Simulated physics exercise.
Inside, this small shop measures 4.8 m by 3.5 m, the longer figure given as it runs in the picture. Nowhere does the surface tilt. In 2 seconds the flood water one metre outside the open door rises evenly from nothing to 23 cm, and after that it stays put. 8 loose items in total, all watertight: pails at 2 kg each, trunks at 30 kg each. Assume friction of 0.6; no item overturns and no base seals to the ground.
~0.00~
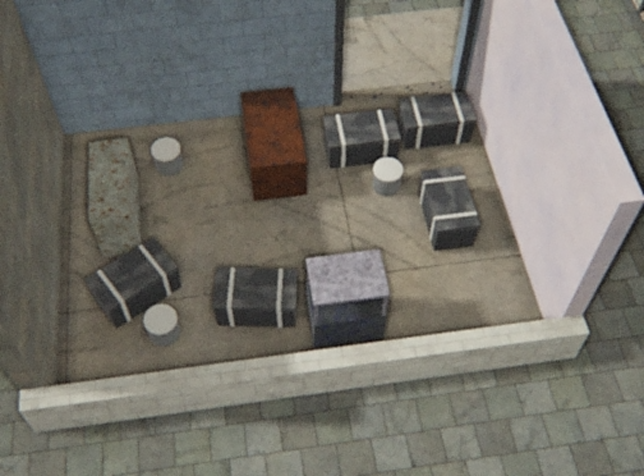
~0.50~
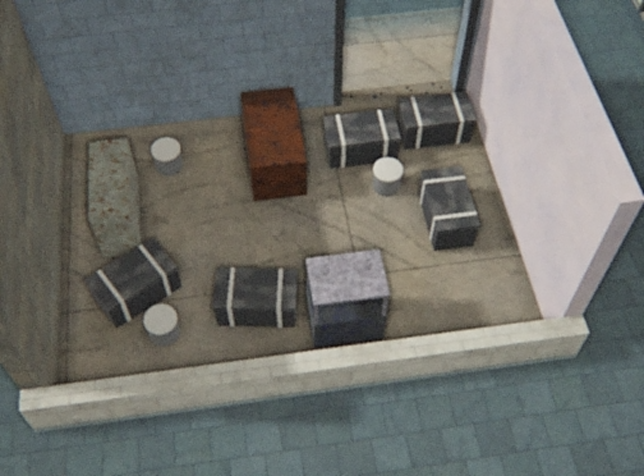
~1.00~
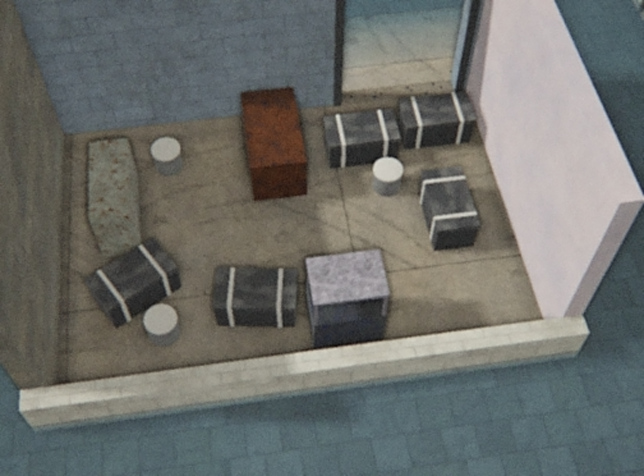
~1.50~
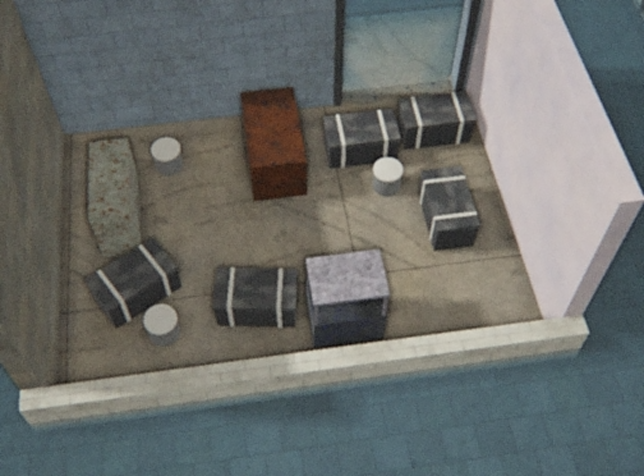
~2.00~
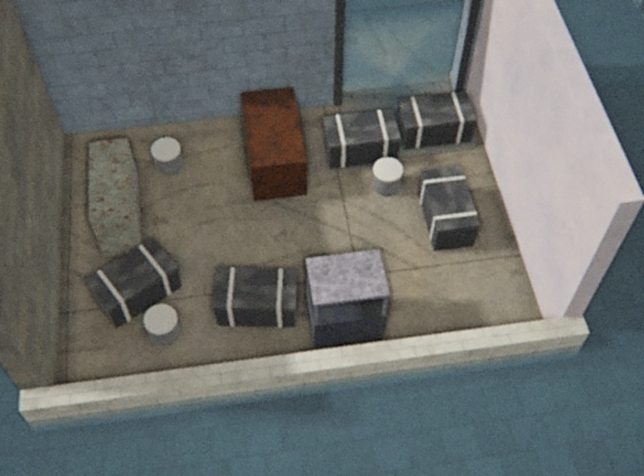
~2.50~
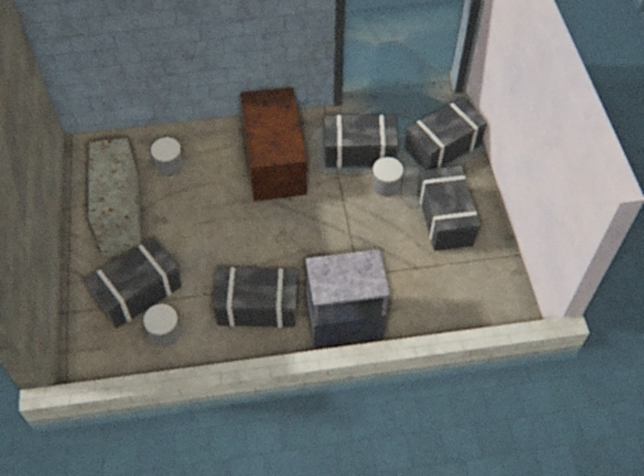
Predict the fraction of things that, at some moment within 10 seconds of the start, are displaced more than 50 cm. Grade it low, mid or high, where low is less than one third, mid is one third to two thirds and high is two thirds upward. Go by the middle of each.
Grade: High.
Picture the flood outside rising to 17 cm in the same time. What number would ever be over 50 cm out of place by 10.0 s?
Under that setup the answer is 5.
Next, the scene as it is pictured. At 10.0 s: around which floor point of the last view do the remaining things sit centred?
Near (231, 261).
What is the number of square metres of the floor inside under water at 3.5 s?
Somewhere around 4.5 m2, roughly.
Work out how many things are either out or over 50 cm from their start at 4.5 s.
The number by then is 3.
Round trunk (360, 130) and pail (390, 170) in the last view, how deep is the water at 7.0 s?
5 and 14 cm.
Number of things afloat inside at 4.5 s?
The number is 2.
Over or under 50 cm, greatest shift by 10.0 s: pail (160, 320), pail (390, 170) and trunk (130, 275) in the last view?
Same order as the question: Greater, greater, smaller.
After 3.5 s 3 of 8 are over 50 cm from their spots; 0 afloat.
After 4.5 s 3 of 8 are over 50 cm from their spots; 2 afloat.
After 7.0 s 4 of 8 are over 50 cm from their spots; 5 afloat.
After 10.0 s 7 of 8 are over 50 cm from their spots, and 7 have been at some point; 7 afloat.
